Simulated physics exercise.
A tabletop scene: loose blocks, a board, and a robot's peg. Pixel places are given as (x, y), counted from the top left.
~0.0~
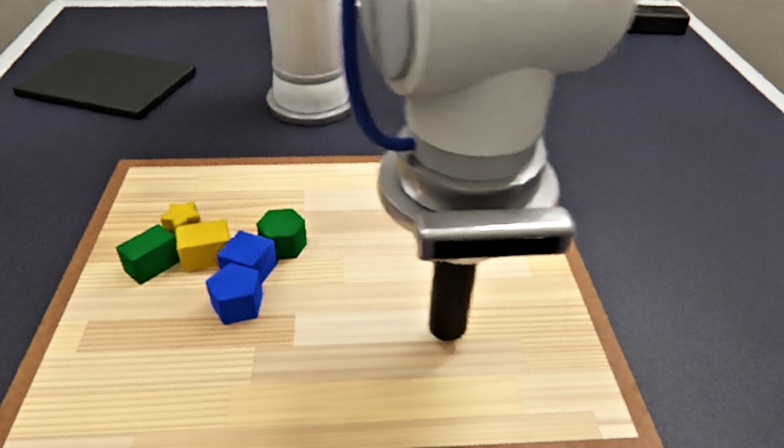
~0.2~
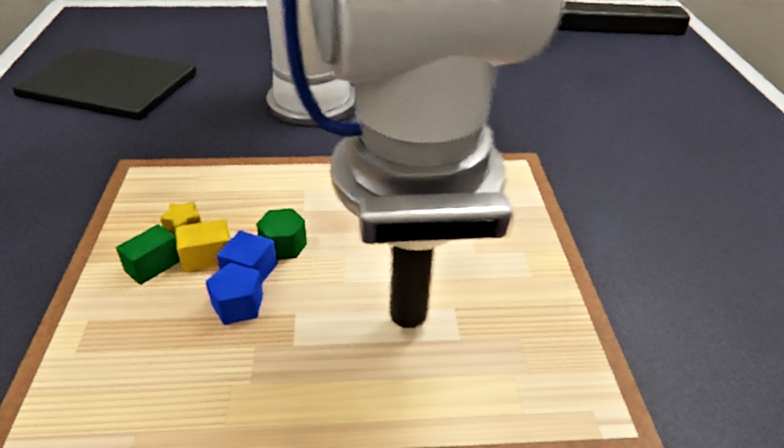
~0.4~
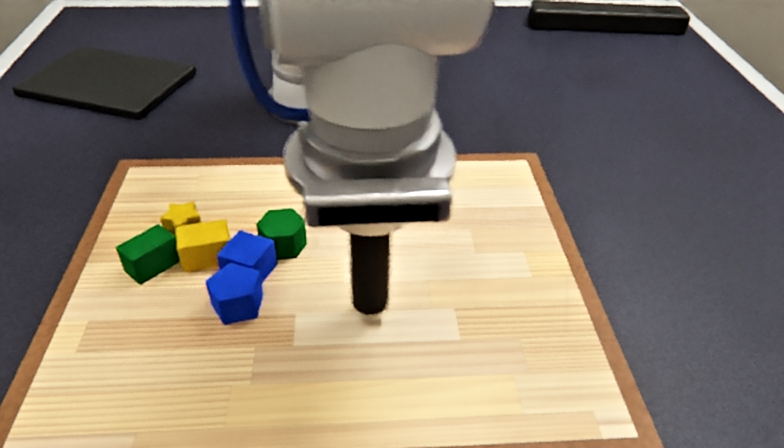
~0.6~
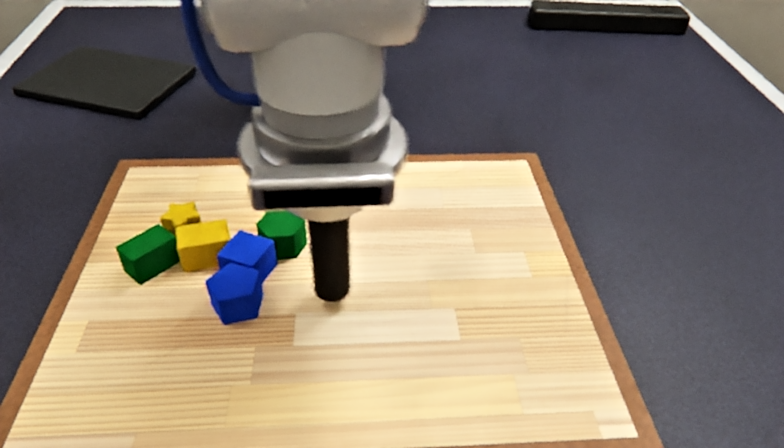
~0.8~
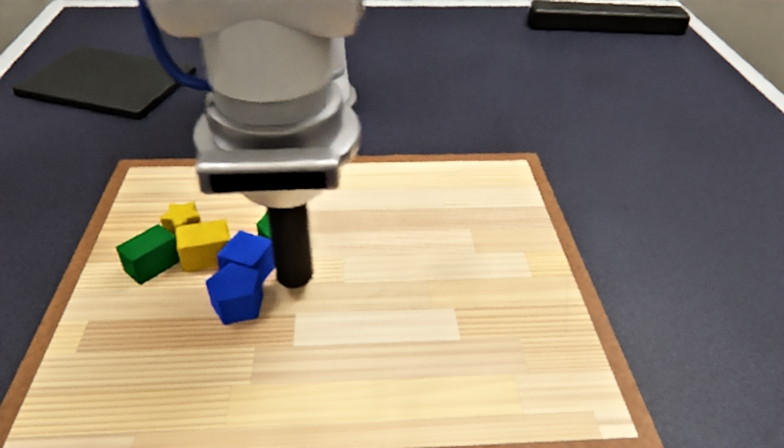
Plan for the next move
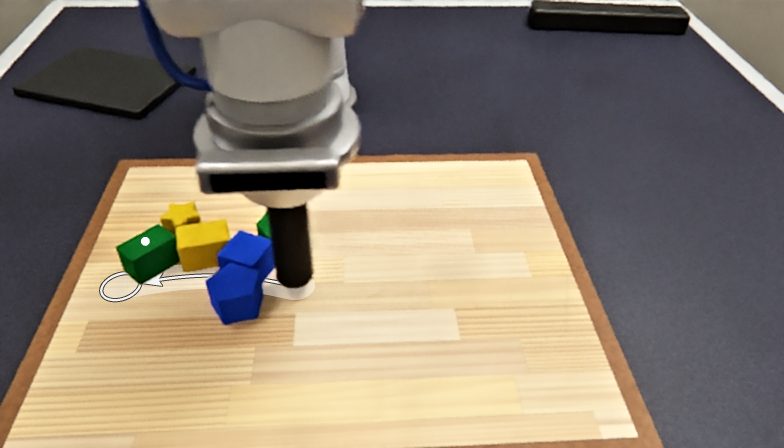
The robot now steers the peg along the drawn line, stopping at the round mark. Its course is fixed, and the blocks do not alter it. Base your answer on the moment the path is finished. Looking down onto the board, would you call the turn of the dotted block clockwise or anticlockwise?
If we look at it from overhead, the dotted block pivots clockwise.
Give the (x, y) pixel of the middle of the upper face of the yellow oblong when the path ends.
Near (177, 208).
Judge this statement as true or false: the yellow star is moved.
True.
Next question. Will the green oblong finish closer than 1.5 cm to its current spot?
No - that is not the case.
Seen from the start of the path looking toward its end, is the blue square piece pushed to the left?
That would be a no.
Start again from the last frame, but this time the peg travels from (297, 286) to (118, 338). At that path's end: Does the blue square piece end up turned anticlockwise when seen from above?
No, it doesn't check out.
The line goes from (297, 286) over (241, 277) and (183, 277) to (121, 286); the dot is on the green oblong.
On the path given first. One third of the way, peg at (239, 266); green oblong at (138, 242); yellow star at (168, 204); yellow oblong at (186, 219), turned 25° anticlockwise; blue pentagon at (228, 284); blue square piece at (221, 231), turned 30° clockwise.
Two thirds of the way, peg at (179, 266); green oblong at (138, 242); yellow star at (155, 196); yellow oblong at (177, 208), turned 35° anticlockwise; blue pentagon at (227, 284); blue square piece at (207, 225), turned 60° clockwise.
At the end, peg at (117, 275); green oblong at (120, 237), turned 25° clockwise; yellow star at (155, 196); yellow oblong at (177, 208), turned 35° anticlockwise; blue pentagon at (227, 284); blue square piece at (207, 225), turned 60° clockwise.
